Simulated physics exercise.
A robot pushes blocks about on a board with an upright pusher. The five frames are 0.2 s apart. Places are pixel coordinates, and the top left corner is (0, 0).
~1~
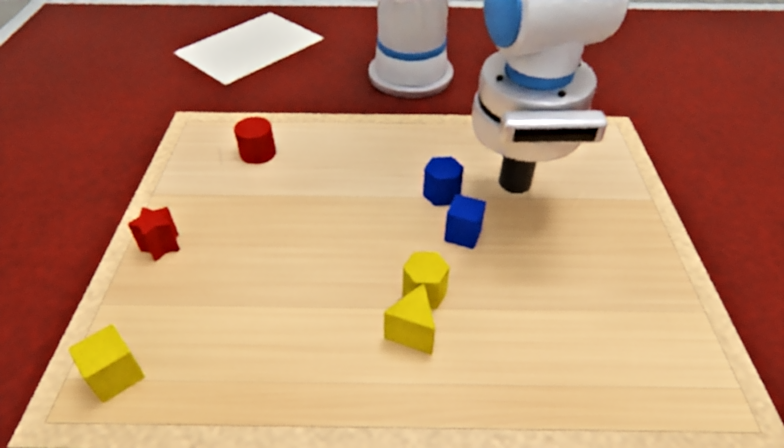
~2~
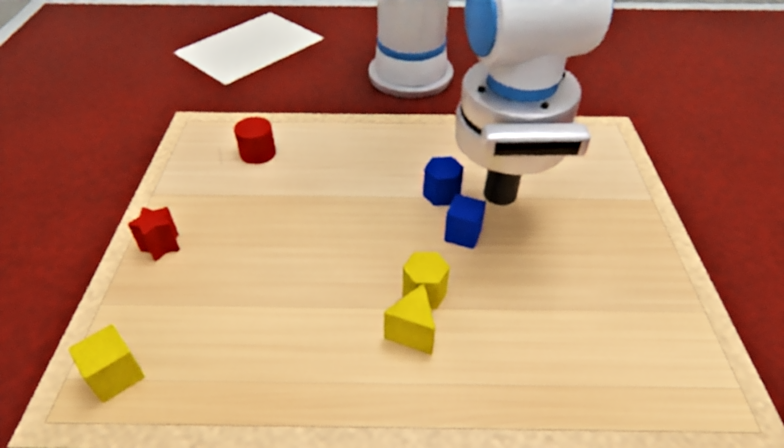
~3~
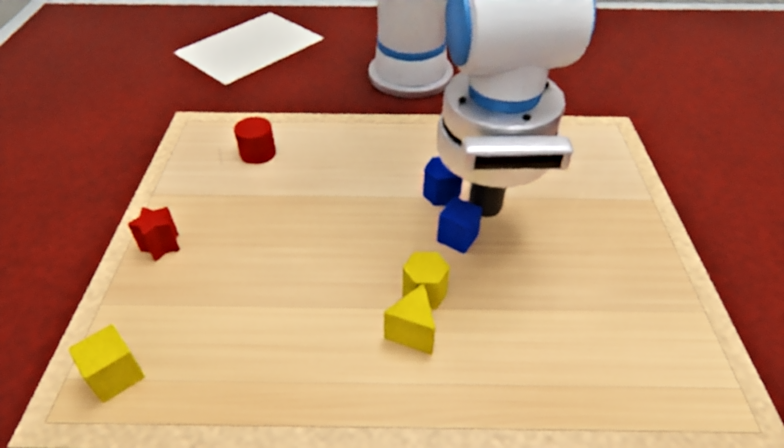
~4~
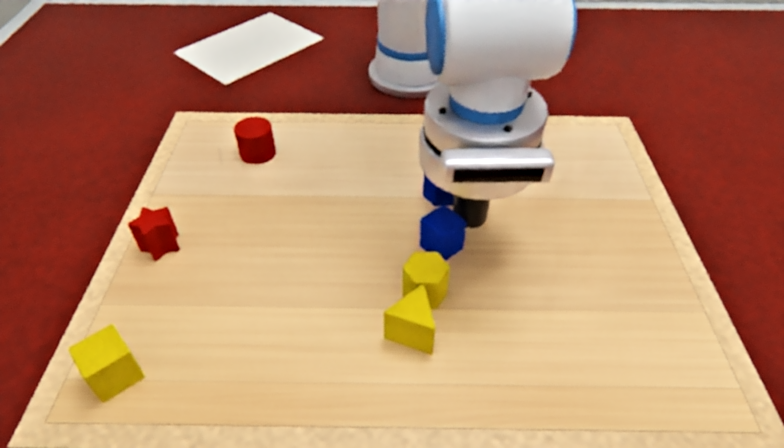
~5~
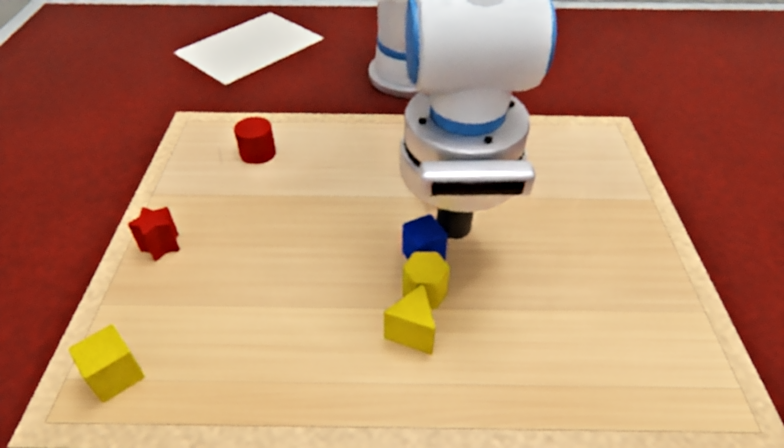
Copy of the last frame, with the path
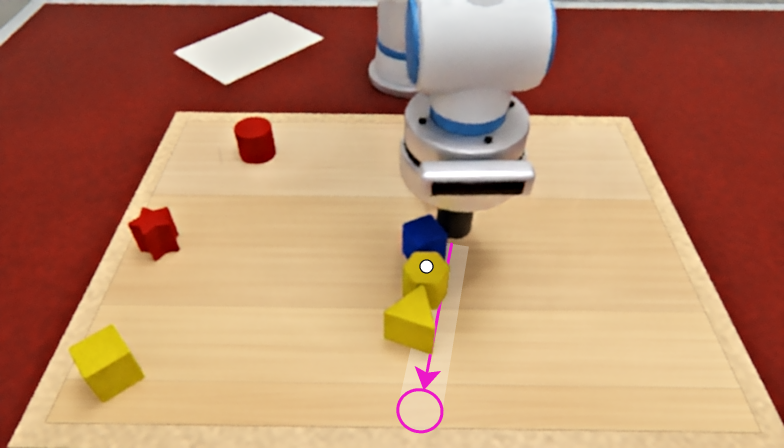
A blue and white robot arm slid leftward and toward the viewer across a wooden board, pushing a blue cube away from another blue block and up close behind a yellow hexagonal one.
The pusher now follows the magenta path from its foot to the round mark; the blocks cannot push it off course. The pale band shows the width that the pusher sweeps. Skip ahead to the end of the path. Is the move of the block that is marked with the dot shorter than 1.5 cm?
It seems not.
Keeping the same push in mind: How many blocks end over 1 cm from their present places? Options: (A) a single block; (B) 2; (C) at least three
Option C.
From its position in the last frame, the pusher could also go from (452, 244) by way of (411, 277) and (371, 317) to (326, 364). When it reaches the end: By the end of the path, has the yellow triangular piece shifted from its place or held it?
The yellow triangular piece moves.
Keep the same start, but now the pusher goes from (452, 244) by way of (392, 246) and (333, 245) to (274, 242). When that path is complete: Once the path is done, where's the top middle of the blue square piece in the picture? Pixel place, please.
Its top middle will sit at (373, 245).
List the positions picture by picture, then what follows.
Lower end of the pusher at (515, 183), tops of blocks, yellow triangular piece at (414, 307), blue square piece at (467, 207), yellow hexagonal block at (426, 266), blue hexagonal block at (444, 167), in the first frame.
Pusher at (500, 195), blocks as before, in the second frame.
Pusher at (485, 206), blue square piece at (461, 211), in the third frame.
Pusher at (470, 216), blue square piece at (444, 220), in the fourth frame.
Pusher at (454, 227), yellow triangular piece at (414, 307), blue square piece at (425, 229), yellow hexagonal block at (426, 266), blue hexagonal block hidden, in the fifth frame.
The drawn path runs from (452, 244) to (420, 410); the dot is on the yellow hexagonal block.
The first path, step by step. One third of the way, pusher at (444, 275); yellow triangular piece at (404, 326), turned 25° anticlockwise; blue square piece at (413, 238), turned 40° clockwise; yellow hexagonal block at (412, 285), turned 25° clockwise.
Two thirds of the way, pusher at (434, 330); yellow triangular piece at (385, 338), turned 70° anticlockwise; blue square piece at (413, 238), turned 40° clockwise; yellow hexagonal block at (393, 303), turned 100° clockwise.
At the end, pusher at (421, 395); yellow triangular piece at (376, 352); blue square piece at (413, 238), turned 40° clockwise; yellow hexagonal block at (393, 303), turned 100° clockwise; blue hexagonal block not moved.
